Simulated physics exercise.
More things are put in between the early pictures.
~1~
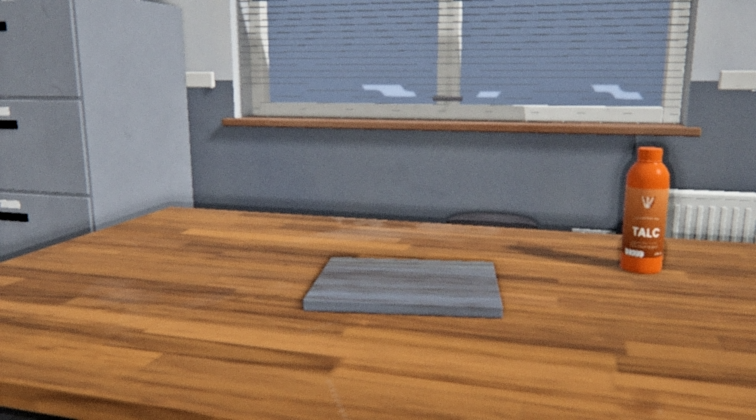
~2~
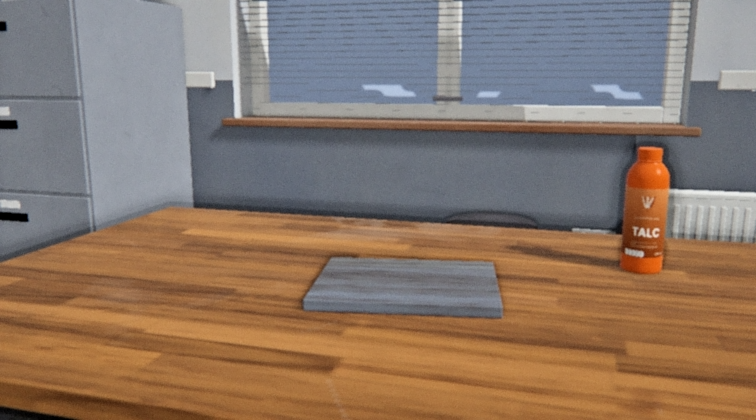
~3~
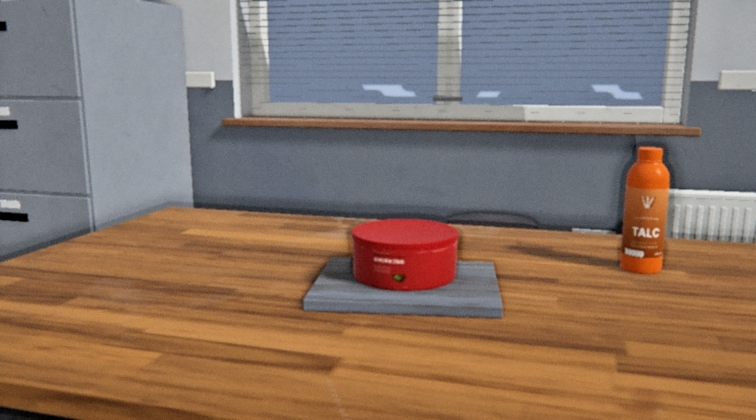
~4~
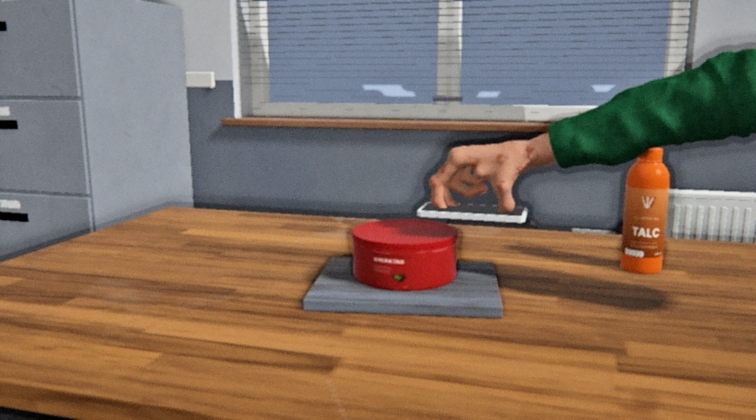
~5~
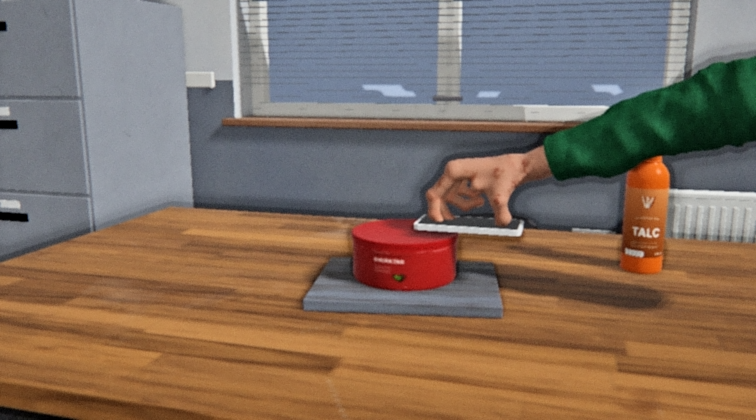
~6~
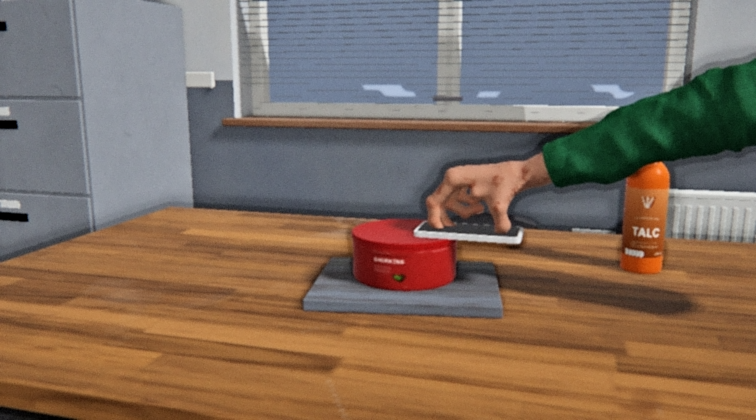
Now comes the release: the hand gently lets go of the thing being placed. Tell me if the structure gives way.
The pile can't cope with it, I'd say.
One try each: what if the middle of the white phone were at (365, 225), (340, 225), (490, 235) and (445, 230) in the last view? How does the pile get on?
Stays standing; collapses; collapses; stays standing.
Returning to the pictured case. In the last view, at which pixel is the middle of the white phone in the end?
I'd point to roughly (483, 255).
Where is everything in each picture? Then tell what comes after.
In the first picture, the last thing is not in view yet.
In the second picture, the last thing is not in view yet; grey board (406, 284).
In the third picture, the last thing is not in view yet; orange bottle (645, 210).
The fourth picture shows still above its spot; white phone (473, 212); red tub (405, 253).
The fifth picture shows still above its spot; white phone (469, 225); grey board (406, 284).
The sixth picture shows in place under the hand; white phone (469, 232); orange bottle (645, 210).
Then, 0.20 s later than the last frame, white phone tilted by 22° near (469, 236).
Then, 0.30 s later than the last frame, white phone tilted by 49° near (470, 243).
Then, 0.40 s later than the last frame, white phone now fallen.
Then, 0.60 s later than the last frame, nothing new.
When it is over, fallen, white phone; the other 3 as before. End places, in pixels of the last picture, white phone near (483, 255). The pile gives way.
